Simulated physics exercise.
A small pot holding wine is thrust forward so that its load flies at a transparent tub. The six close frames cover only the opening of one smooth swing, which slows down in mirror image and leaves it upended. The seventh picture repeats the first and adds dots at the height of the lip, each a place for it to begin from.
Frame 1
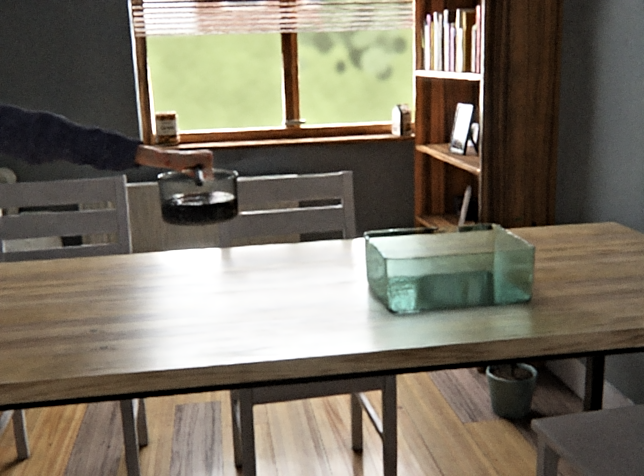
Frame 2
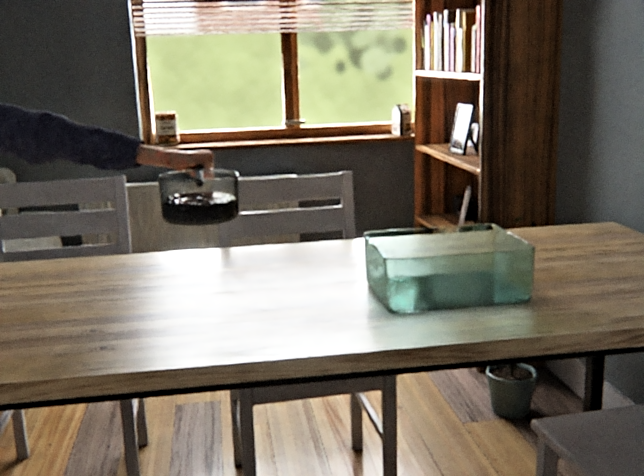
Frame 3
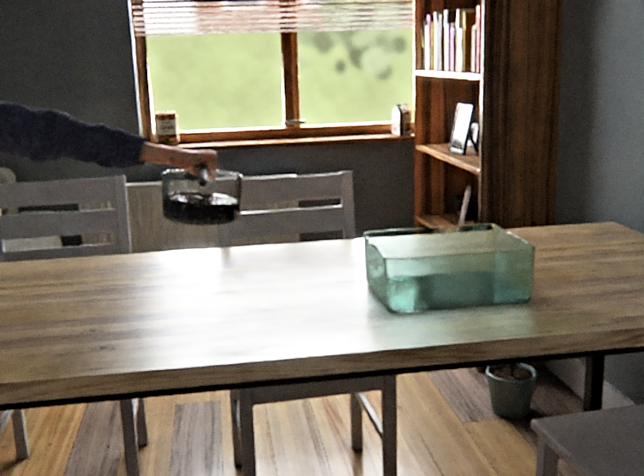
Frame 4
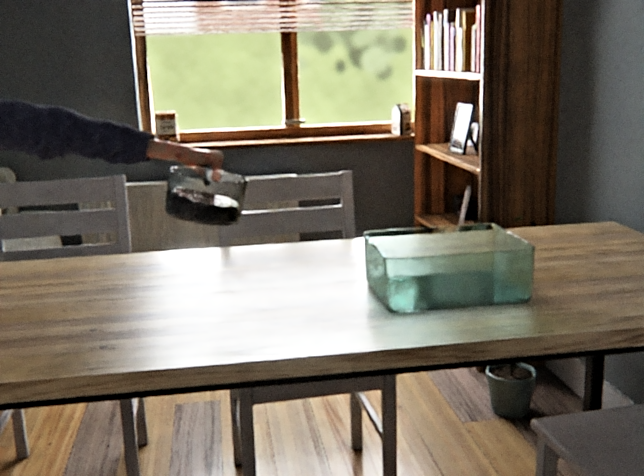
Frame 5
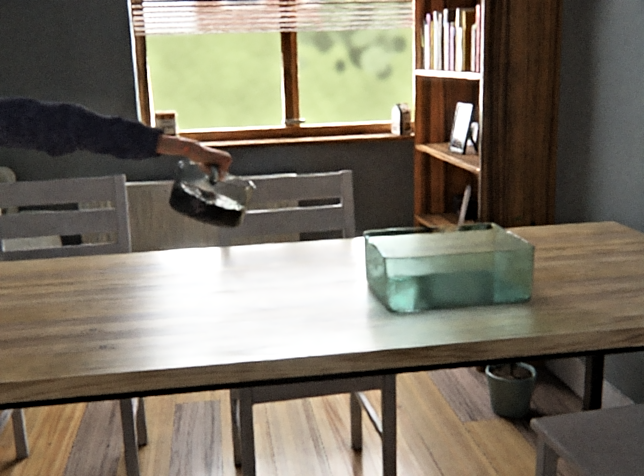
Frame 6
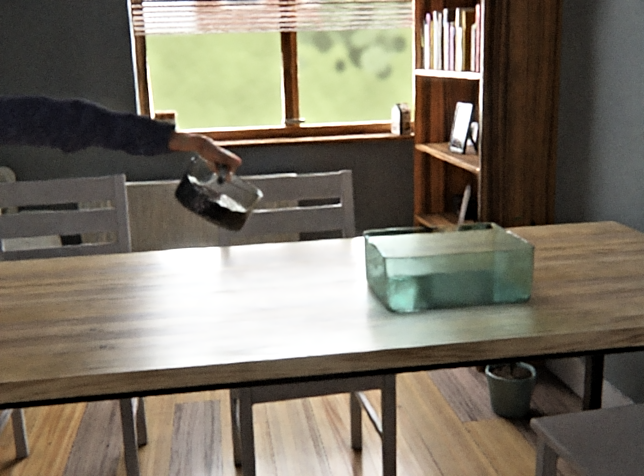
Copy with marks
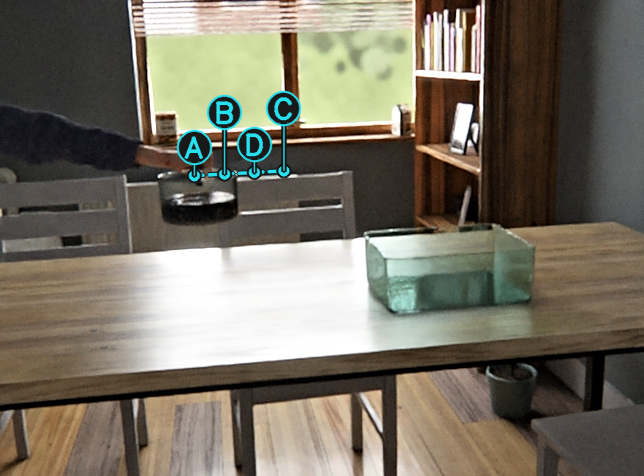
In a dining room, a hand holding a small pot of dark liquid above a table gradually tilts it rightward, facing a clear tub.
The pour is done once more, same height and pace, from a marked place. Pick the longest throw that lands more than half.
Choose D.
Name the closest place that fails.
B.
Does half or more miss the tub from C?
No, not at all.
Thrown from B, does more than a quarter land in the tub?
No, less.
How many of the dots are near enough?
Two of the four.
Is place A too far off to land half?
Yes, that goes wrong.
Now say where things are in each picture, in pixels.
In the first picture, upright, lip at (235, 173); tub from (387, 313) to (531, 301); nothing has left yet.
In the second picture, upright, lip at (236, 173); nothing has left yet.
In the third picture, tipped about 5°, lip at (240, 175); nothing has left yet.
In the fourth picture, tipped about 11°, lip at (246, 180); nothing has left yet.
In the fifth picture, tipped about 21°, lip at (253, 186); nothing has left yet.
In the sixth picture, tipped about 32°, lip at (261, 193); nothing has left yet.
In cyan, A at (194, 175); B at (224, 174); C at (283, 170); D at (254, 172).
With A, about 0 % lands in the tub, 96 % falls short and 4 % goes beside or beyond.
With B, about 12 % lands in the tub, 84 % falls short and 4 % goes beside or beyond.
With C, about 79 % lands in the tub, 6 % falls short and 15 % goes beside or beyond.
With D, about 67 % lands in the tub, 23 % falls short and 11 % goes beside or beyond.
